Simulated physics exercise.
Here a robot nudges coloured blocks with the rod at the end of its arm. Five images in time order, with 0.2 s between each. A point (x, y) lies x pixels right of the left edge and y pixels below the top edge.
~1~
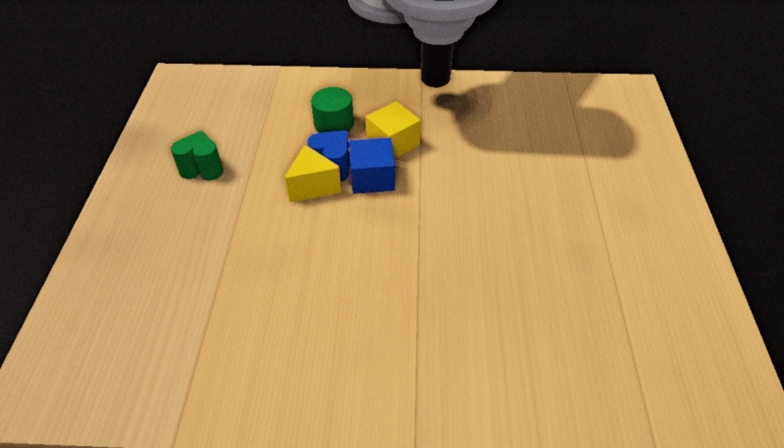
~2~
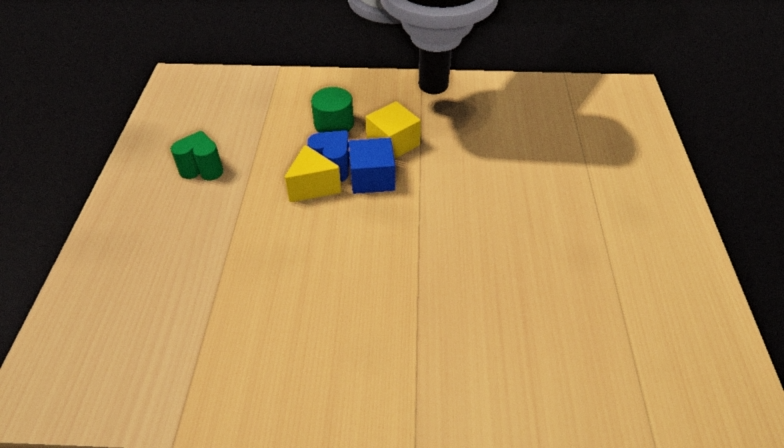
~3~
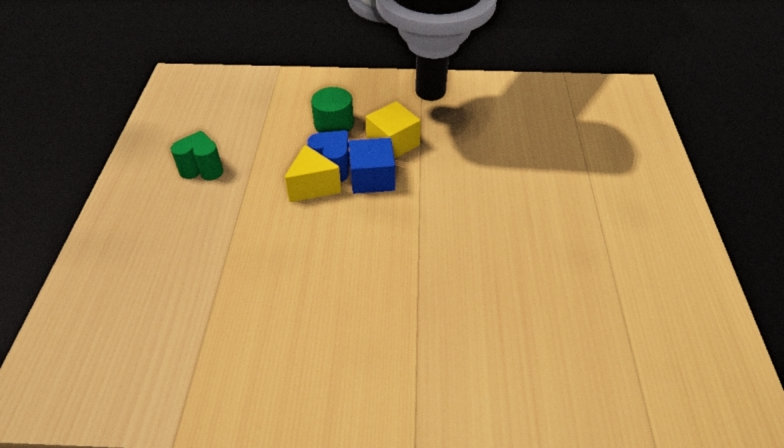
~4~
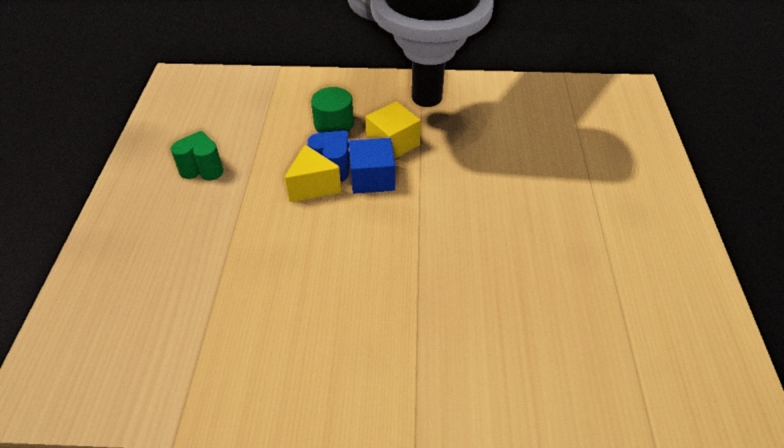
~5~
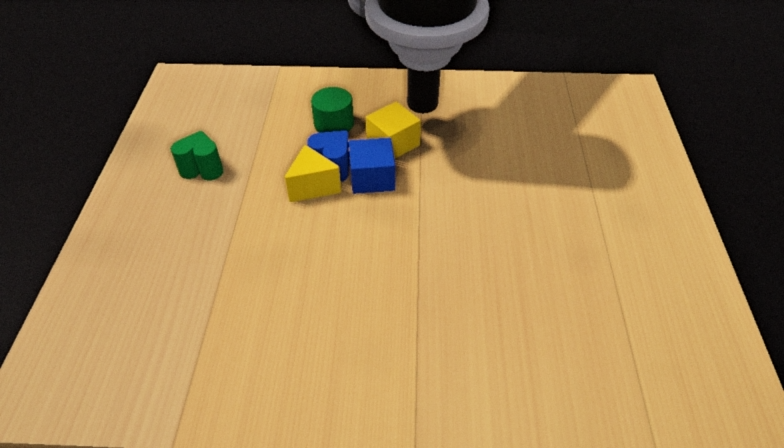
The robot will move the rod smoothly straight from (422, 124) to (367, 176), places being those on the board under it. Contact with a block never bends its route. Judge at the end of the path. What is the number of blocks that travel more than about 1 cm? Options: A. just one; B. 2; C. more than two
That would be C.
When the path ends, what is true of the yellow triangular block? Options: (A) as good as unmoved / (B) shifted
B.
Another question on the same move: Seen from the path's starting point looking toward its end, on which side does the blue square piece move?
Off to the left side.
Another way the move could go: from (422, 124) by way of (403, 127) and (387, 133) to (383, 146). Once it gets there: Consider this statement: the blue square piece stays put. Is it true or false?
It is false.
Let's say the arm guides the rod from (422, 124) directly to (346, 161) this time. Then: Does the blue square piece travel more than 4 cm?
Yes, that is how it ends up.
The first path, step by step. One third of the way, rod at (404, 122); blue square piece at (367, 162); yellow square piece at (374, 129).
Two thirds of the way, rod at (386, 139); yellow triangular block at (298, 168), turned 15° anticlockwise; blue heart-shaped block at (311, 145); blue square piece at (367, 165); yellow square piece at (348, 137), turned 30° clockwise.
At the end, rod at (366, 158); yellow triangular block at (291, 171), turned 30° anticlockwise; blue heart-shaped block at (290, 143), turned 15° clockwise; blue square piece at (360, 179); yellow square piece at (329, 145), turned 50° clockwise.
